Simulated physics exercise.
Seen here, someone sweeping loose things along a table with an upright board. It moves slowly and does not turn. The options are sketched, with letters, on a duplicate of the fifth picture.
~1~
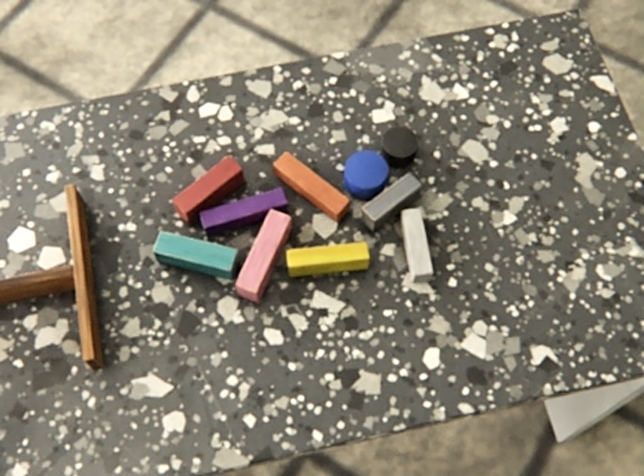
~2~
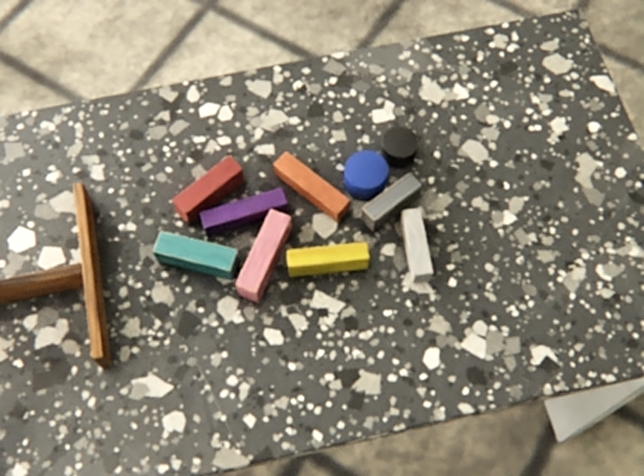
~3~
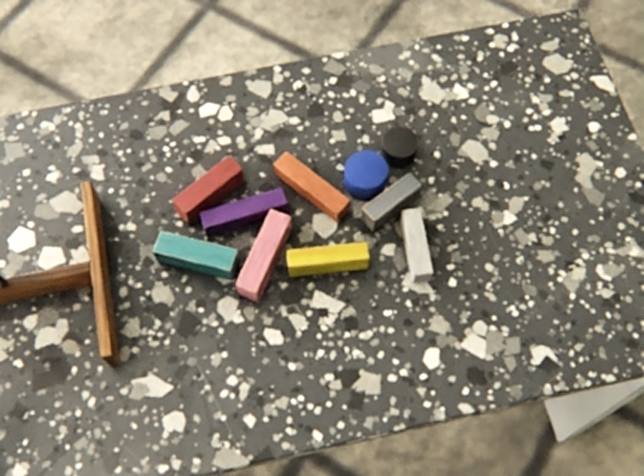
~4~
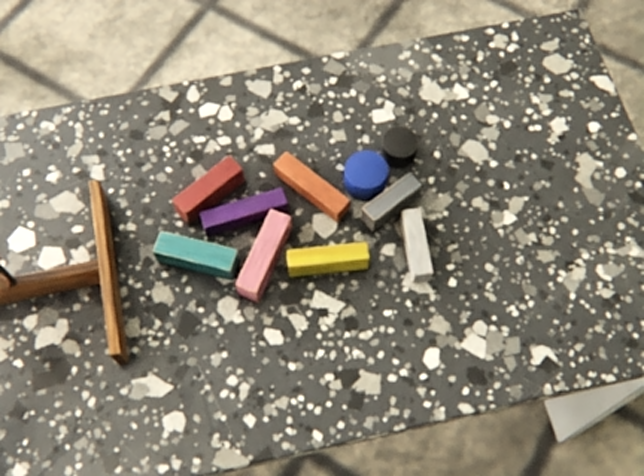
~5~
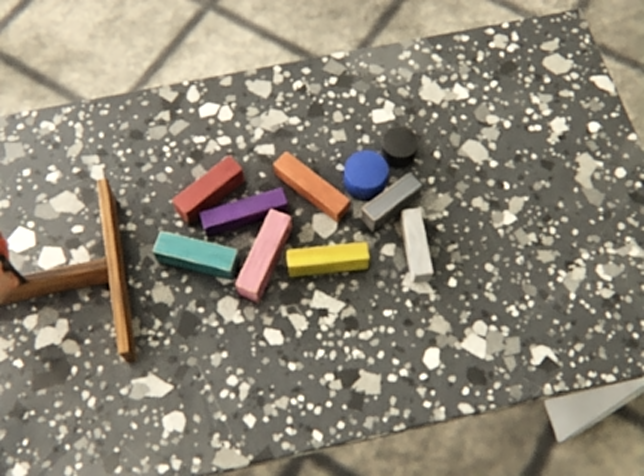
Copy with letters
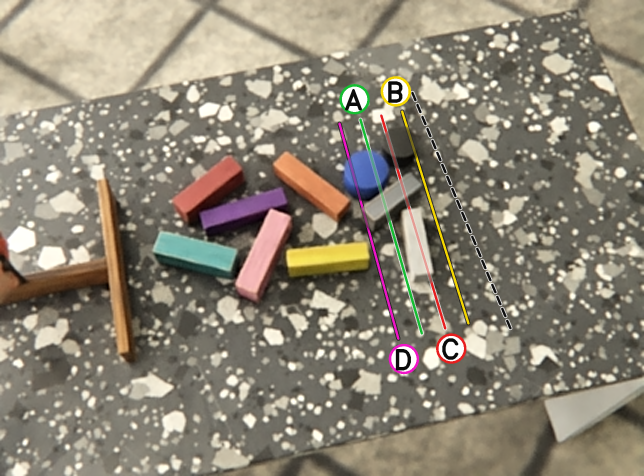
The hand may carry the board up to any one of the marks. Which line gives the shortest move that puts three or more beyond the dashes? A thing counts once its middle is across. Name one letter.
Up to line A.
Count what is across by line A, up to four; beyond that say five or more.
Five or more.
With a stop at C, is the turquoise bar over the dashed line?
No.
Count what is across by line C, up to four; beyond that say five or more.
It has five or more across.
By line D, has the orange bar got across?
By then, no.
On the marked copy, A at (389, 220); B at (433, 211); C at (411, 216); D at (367, 225); the dashed line at (458, 202).
Following A. Soon after the start, board (214, 241); black tin (399, 147); white bar (416, 245); none across.
Later, board (312, 221); white bar (458, 233); black tin (407, 142); none across.
In the end, board (387, 205); white bar (528, 215); blue tin (458, 157); five across.
As for the rest, B gets eight across, but is farther than needed; C gets six across, but is farther than needed; D gets only one across.
